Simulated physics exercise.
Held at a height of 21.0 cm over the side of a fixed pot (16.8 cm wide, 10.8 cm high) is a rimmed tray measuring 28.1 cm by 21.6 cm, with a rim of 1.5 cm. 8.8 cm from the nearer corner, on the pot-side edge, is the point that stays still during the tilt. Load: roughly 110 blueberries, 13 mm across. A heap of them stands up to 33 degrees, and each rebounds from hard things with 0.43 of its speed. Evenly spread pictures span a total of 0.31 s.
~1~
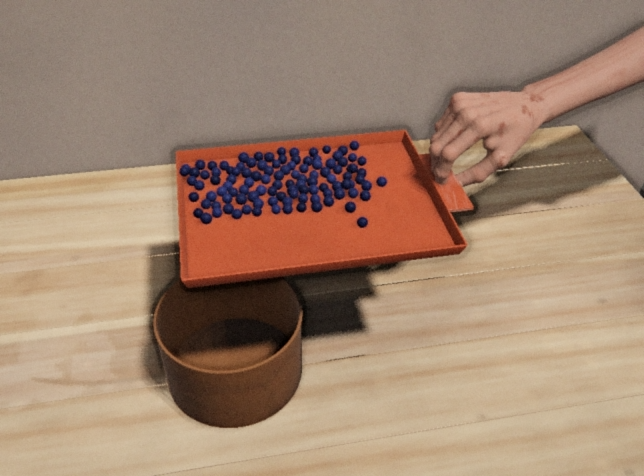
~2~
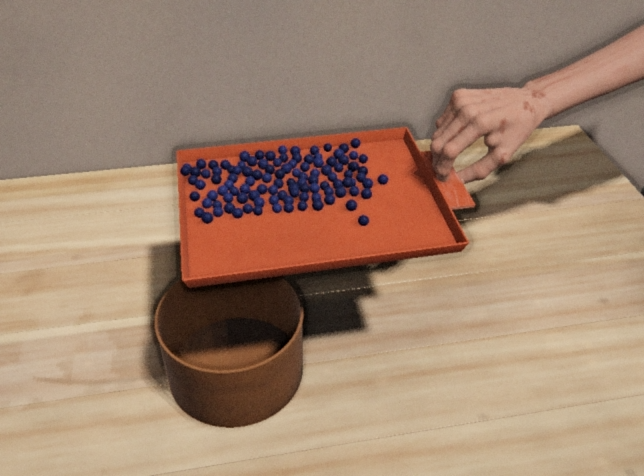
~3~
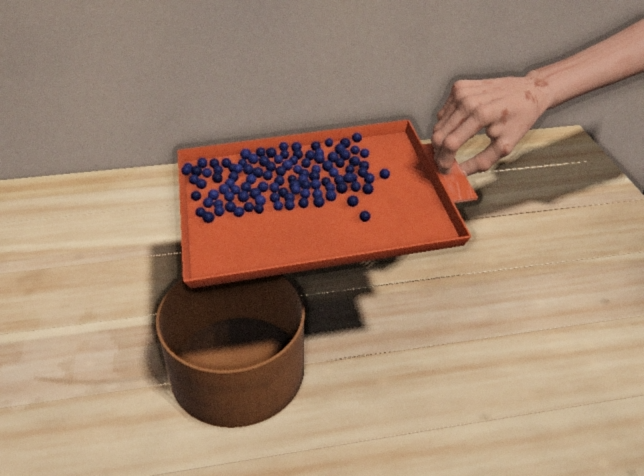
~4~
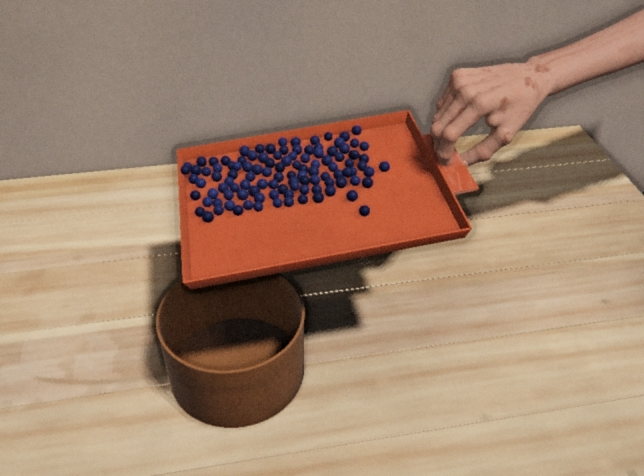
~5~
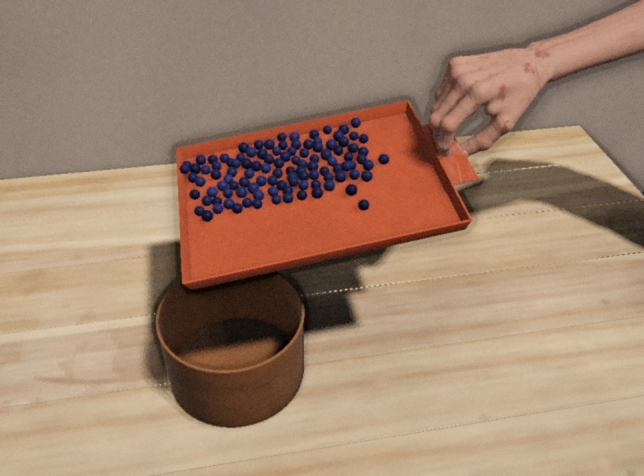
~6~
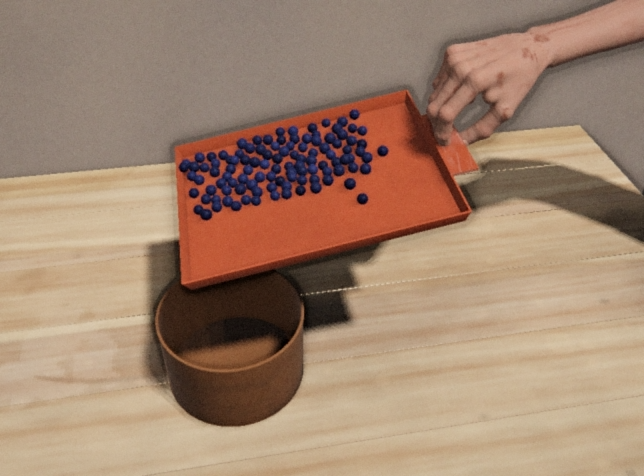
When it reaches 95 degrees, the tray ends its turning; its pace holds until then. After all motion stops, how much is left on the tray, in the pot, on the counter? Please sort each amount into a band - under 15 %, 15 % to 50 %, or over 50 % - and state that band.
Tray: Under 15 %; pot: 15 % to 50 %; counter: Over 50 %.
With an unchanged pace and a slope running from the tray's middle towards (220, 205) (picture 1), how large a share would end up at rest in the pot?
The share would be about 0 percent.
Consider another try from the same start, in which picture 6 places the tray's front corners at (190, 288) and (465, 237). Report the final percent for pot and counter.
Pot 90 % / counter 10 %.
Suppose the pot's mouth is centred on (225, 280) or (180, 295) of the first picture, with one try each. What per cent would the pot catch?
The shares would be near 5 and 65 per cent respectively.
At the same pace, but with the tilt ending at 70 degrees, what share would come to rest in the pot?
Then about 0 per cent.
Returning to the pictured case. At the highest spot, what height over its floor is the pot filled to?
Height: Approx. 2.0 cm.
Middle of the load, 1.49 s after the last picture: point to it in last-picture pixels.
(183, 184) or thereabouts.
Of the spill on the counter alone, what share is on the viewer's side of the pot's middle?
Roughly 40 per cent.
Then, 0.89 s after the last picture, tilt 50 degrees; the tray holds 100 %, the pot 0 %.
Then, 1.49 s after the last picture, tilt 76 degrees; the tray holds 100 %, the pot 0 %.
Then, 2.14 s after the last picture, tilt 95 degrees; the tray holds 0 %, the pot 30 %.
In the end, tray 0 %, pot 30 %, counter 70 %.
